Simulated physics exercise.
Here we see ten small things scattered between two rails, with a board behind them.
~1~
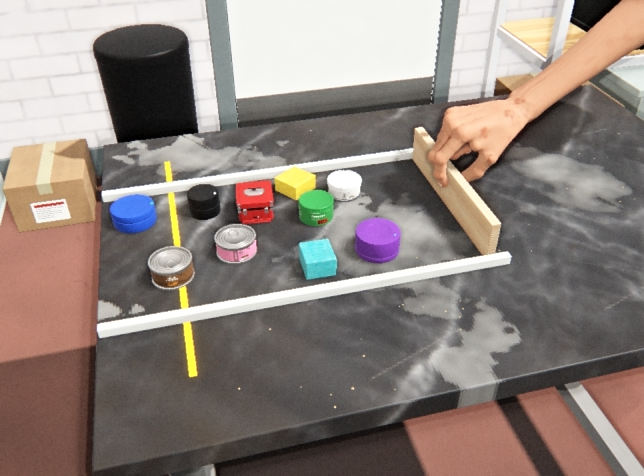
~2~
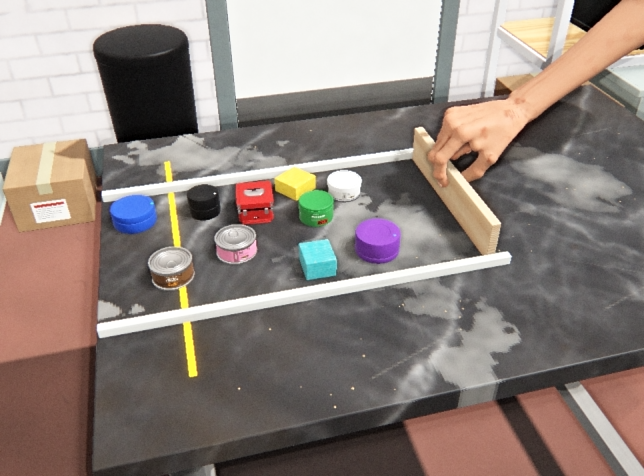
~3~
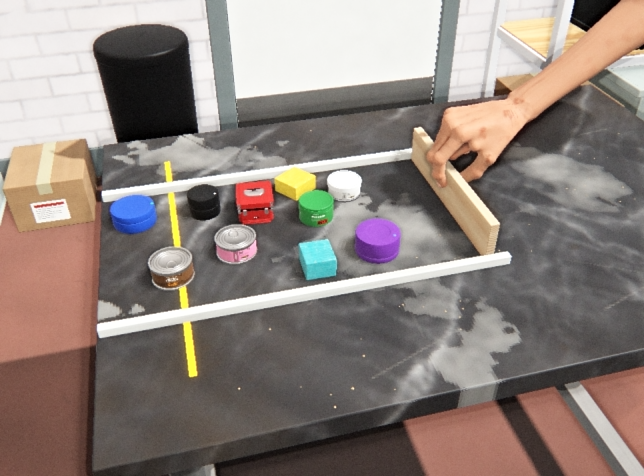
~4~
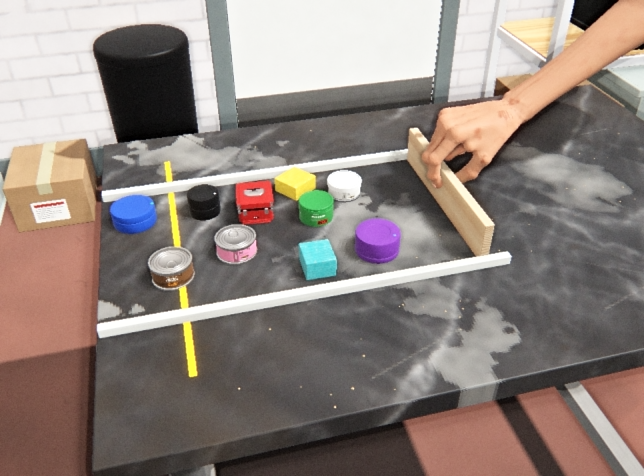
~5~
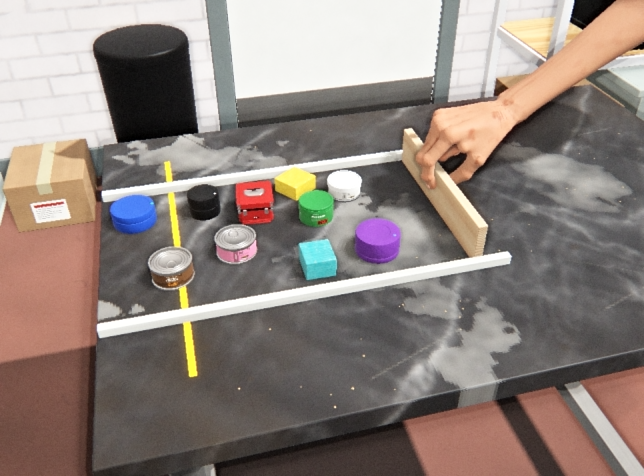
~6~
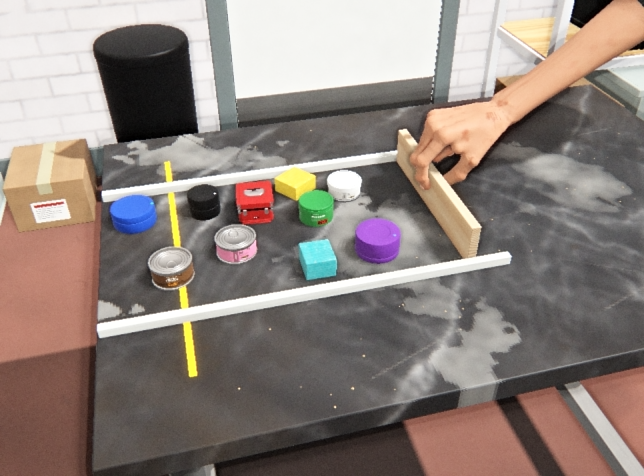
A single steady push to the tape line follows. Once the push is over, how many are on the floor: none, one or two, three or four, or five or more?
On the floor: One or two.
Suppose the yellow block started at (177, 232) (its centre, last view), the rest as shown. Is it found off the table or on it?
From that start, the object then is safe.
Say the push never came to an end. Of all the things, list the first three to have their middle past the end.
It runs the blue lid, the black lid, and lastly the brown tin.
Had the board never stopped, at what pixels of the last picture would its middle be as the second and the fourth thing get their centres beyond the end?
At (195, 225) for the second, at (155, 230) for the fourth.
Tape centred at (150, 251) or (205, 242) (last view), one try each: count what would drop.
On the floor, 4 then 1.
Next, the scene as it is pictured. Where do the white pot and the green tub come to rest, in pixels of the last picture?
Listed as asked: First (156, 214), and then (158, 233).
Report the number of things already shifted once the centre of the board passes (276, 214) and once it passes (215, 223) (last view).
8, then 10.
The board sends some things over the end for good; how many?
Count of fallen: 2.
A little later, none off yet; blue lid at rest near (134, 214); brown tin at rest near (172, 268); black lid at rest near (204, 202).
When it is over, the number that fall off is one or two; down, black lid and blue lid.
